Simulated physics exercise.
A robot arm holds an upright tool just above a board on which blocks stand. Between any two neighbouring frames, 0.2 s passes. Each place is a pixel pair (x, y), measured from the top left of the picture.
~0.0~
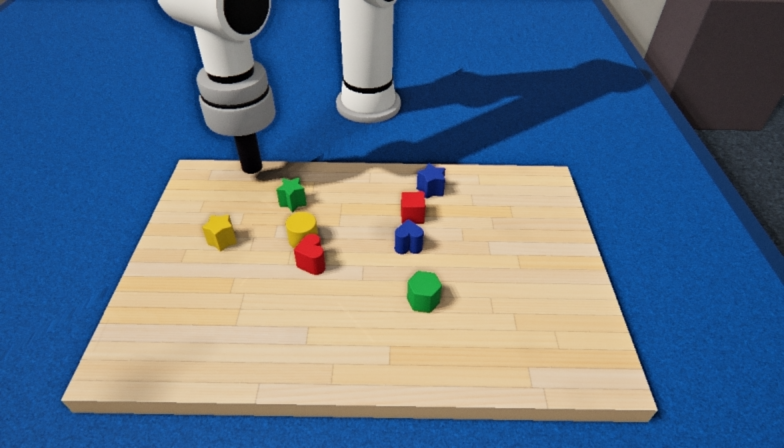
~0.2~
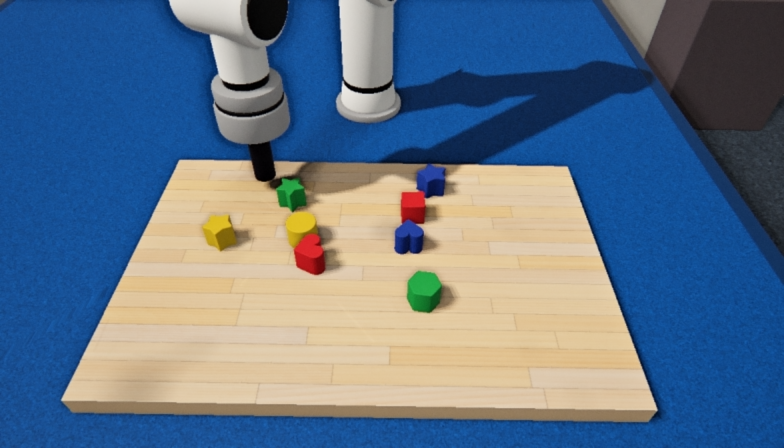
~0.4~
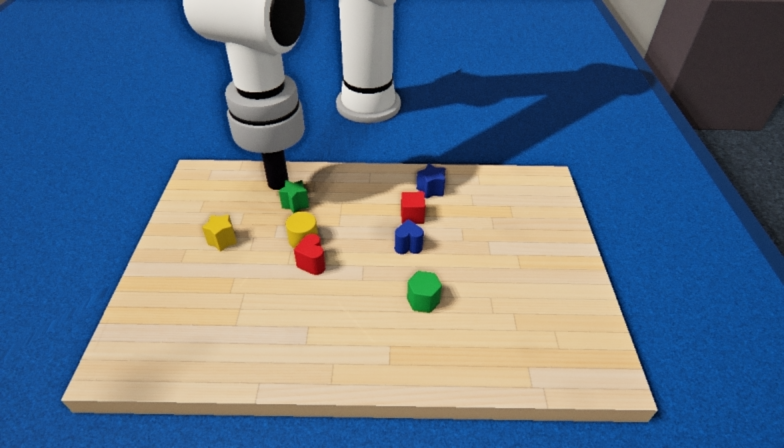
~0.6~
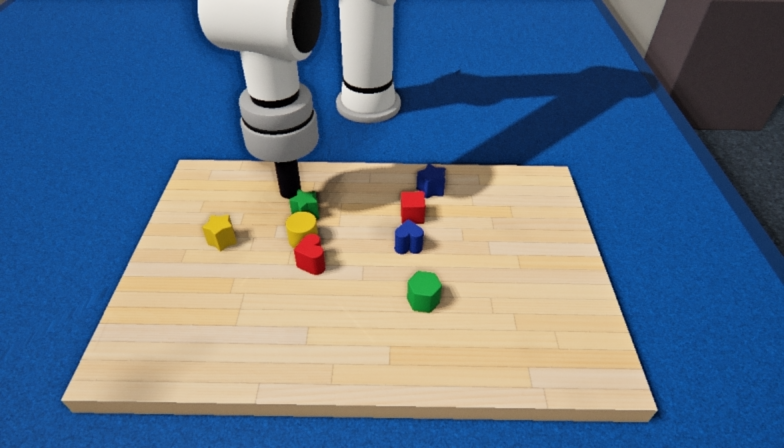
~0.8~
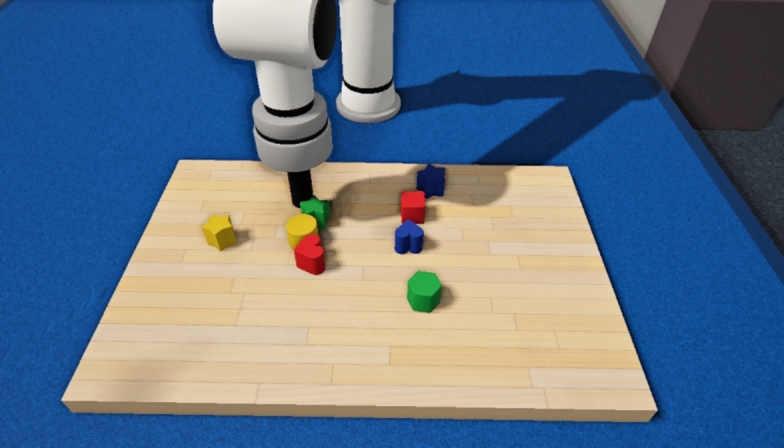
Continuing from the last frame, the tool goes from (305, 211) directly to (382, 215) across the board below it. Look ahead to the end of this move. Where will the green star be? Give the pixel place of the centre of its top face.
Its top middle will sit at (327, 210).
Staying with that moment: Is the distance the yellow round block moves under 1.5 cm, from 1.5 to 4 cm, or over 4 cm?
If I had to pick, the yellow round block travels less than 1.5 cm here.
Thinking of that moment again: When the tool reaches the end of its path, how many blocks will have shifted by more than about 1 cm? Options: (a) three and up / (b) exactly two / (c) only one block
The one that fits is c, only one block.
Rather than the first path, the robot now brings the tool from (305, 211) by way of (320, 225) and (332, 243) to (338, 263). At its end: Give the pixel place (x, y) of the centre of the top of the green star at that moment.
I predict (359, 248).
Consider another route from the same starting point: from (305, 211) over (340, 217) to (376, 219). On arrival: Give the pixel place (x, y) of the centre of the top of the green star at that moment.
My best guess is (335, 214).
What follows on the original path. One third of the way, tool (329, 203); green star (325, 209), turned 45° clockwise.
Two thirds of the way, tool (356, 204); green star (327, 210), turned 60° clockwise.
At the end, tool (382, 205); yellow round block not moved; green star (327, 210), turned 60° clockwise; red square not moved.
